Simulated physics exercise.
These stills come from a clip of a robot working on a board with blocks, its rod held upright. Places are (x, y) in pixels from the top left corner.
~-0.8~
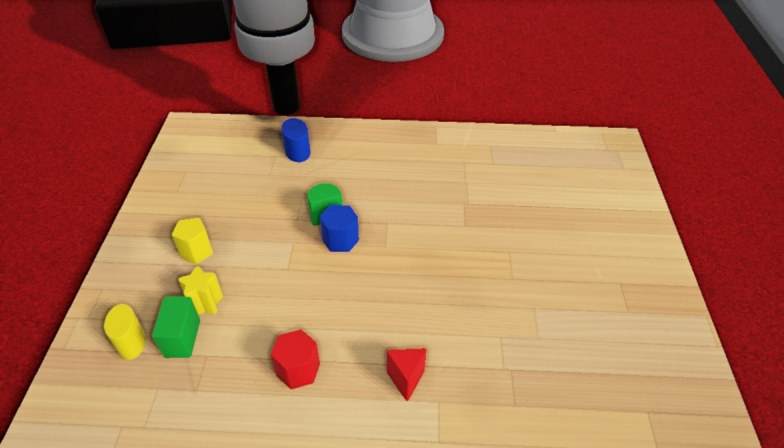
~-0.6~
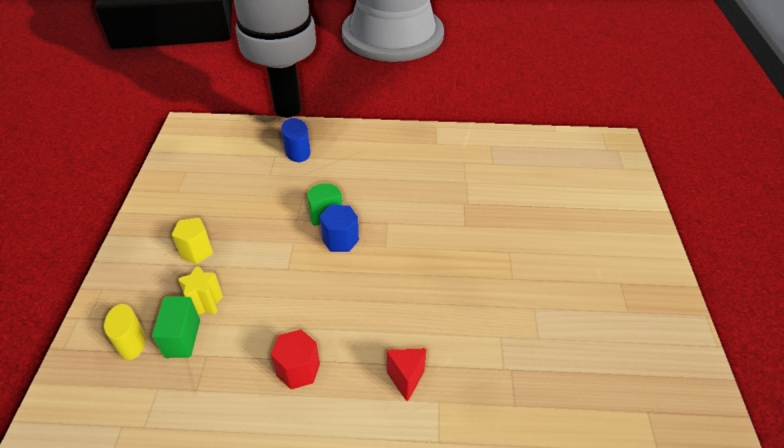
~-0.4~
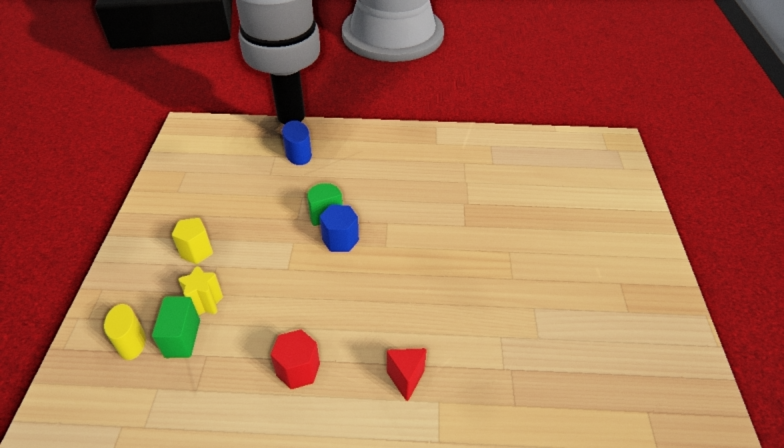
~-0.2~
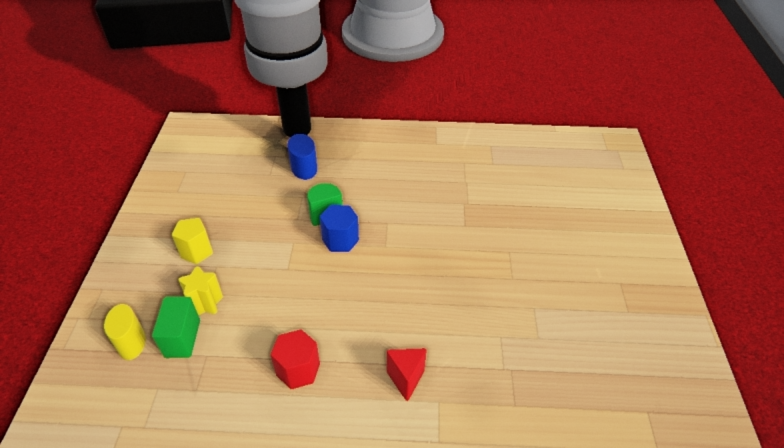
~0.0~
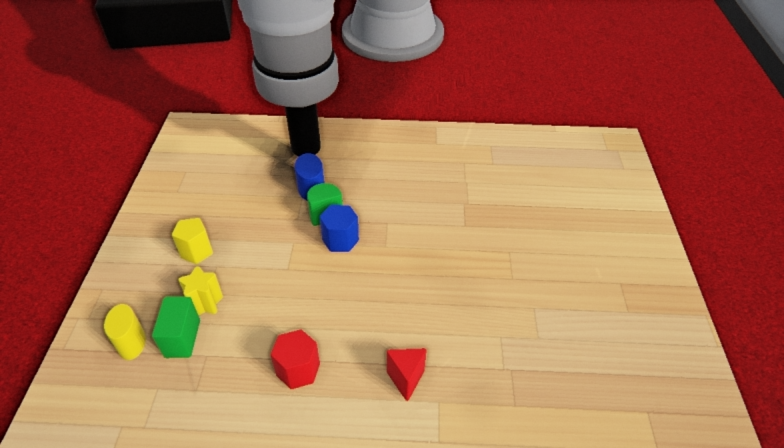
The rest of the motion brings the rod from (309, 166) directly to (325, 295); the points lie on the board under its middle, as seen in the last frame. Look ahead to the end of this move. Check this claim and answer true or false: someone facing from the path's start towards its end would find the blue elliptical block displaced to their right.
Answer: True.
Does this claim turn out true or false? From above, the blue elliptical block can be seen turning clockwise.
The statement is true.
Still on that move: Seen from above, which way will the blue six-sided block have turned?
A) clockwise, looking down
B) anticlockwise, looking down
(B)
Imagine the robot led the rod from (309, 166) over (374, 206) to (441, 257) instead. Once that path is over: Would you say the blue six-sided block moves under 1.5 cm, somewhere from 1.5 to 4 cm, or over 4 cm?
Below 1.5 cm.
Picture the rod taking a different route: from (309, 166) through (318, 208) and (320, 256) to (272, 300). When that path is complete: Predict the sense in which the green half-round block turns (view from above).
It is turned anticlockwise.
On the path given first. One third of the way, rod (311, 187); blue elliptical block (300, 205), turned 40° clockwise; green half-round block (324, 216), turned 55° anticlockwise; blue six-sided block (349, 227), turned 20° anticlockwise.
Two thirds of the way, rod (317, 230); blue elliptical block (283, 235); green half-round block (330, 246), turned 75° anticlockwise; blue six-sided block (358, 233), turned 40° anticlockwise.
At the end, rod (323, 278); red six-sided block unmoved; blue elliptical block (283, 239), turned 155° clockwise; green half-round block (349, 292), turned 115° anticlockwise; blue six-sided block (358, 233), turned 40° anticlockwise.
